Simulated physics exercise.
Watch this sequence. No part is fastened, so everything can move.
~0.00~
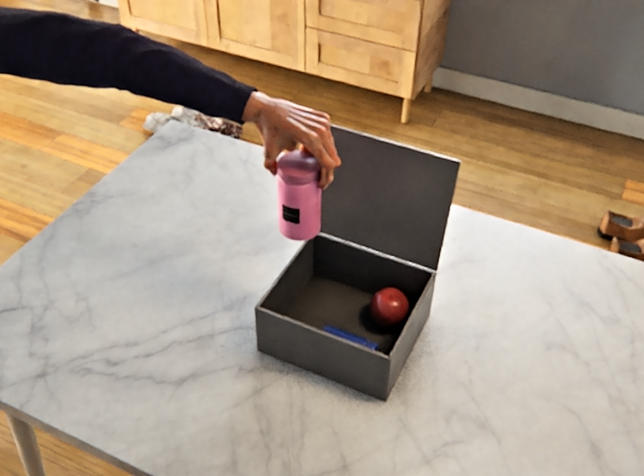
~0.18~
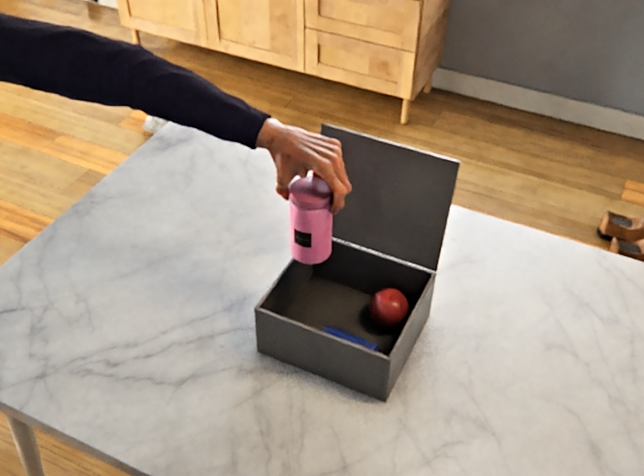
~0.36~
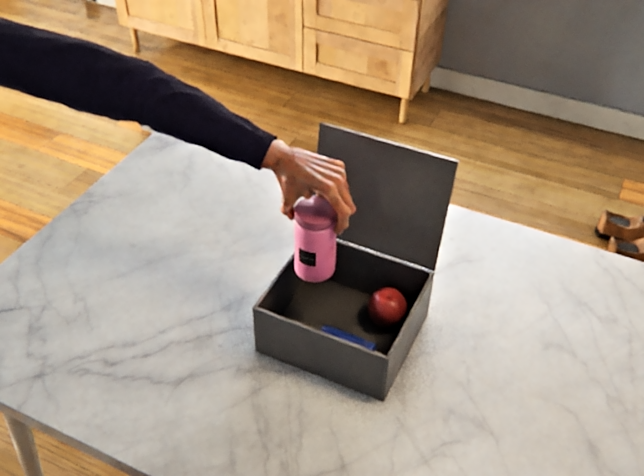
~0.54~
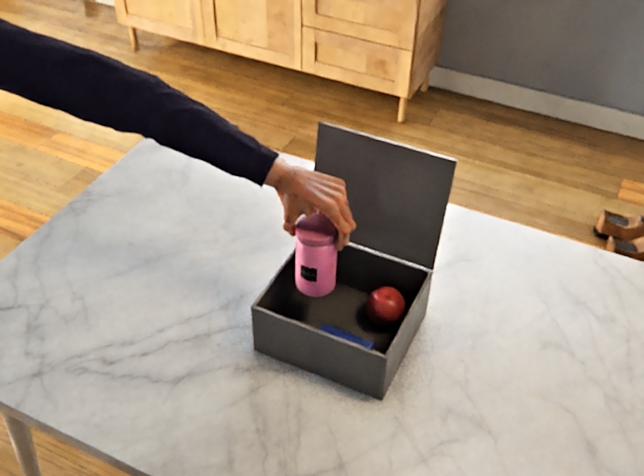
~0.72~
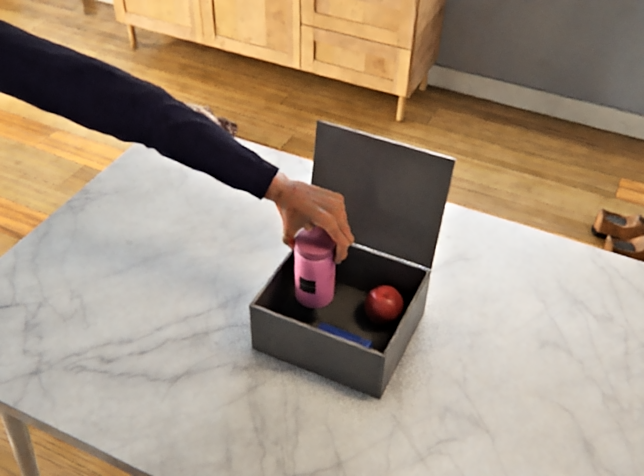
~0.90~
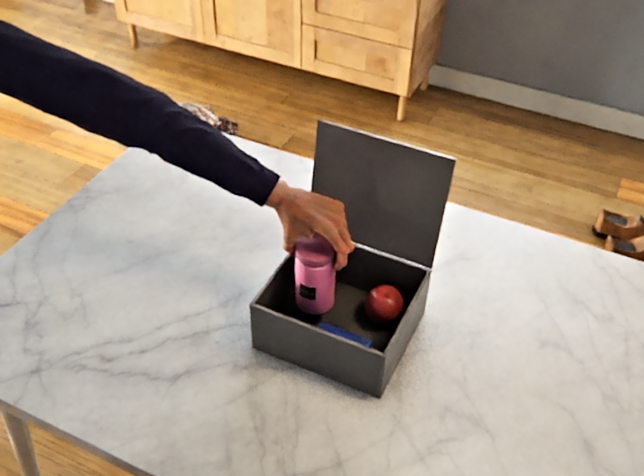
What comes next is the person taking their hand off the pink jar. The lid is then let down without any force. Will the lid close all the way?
No.
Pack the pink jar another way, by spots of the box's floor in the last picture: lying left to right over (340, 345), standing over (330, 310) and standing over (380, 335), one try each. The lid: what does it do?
On the first attempt the lid settles shut, on the second it remains open a bit, and on the third it settles shut.
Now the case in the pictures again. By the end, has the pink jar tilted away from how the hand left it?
Observation: The pink jar keeps the set orientation.
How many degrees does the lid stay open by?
I'd say roughly 20 degrees above the rim.
Around 2.20 s, lid 78° above the rim; pink jar displaced about its own width near (315, 293).
Around 2.90 s, lid 27° above the rim; pink jar displaced about its own width near (315, 293).
Around 5.00 s, lid 20° above the rim; pink jar displaced about its own width near (315, 293).
Finally (6.5 s), lid 20° above the rim; moved from the start, pink jar; the other 2 still in place. Final places as the last picture's camera would see them, pink jar near (315, 293).
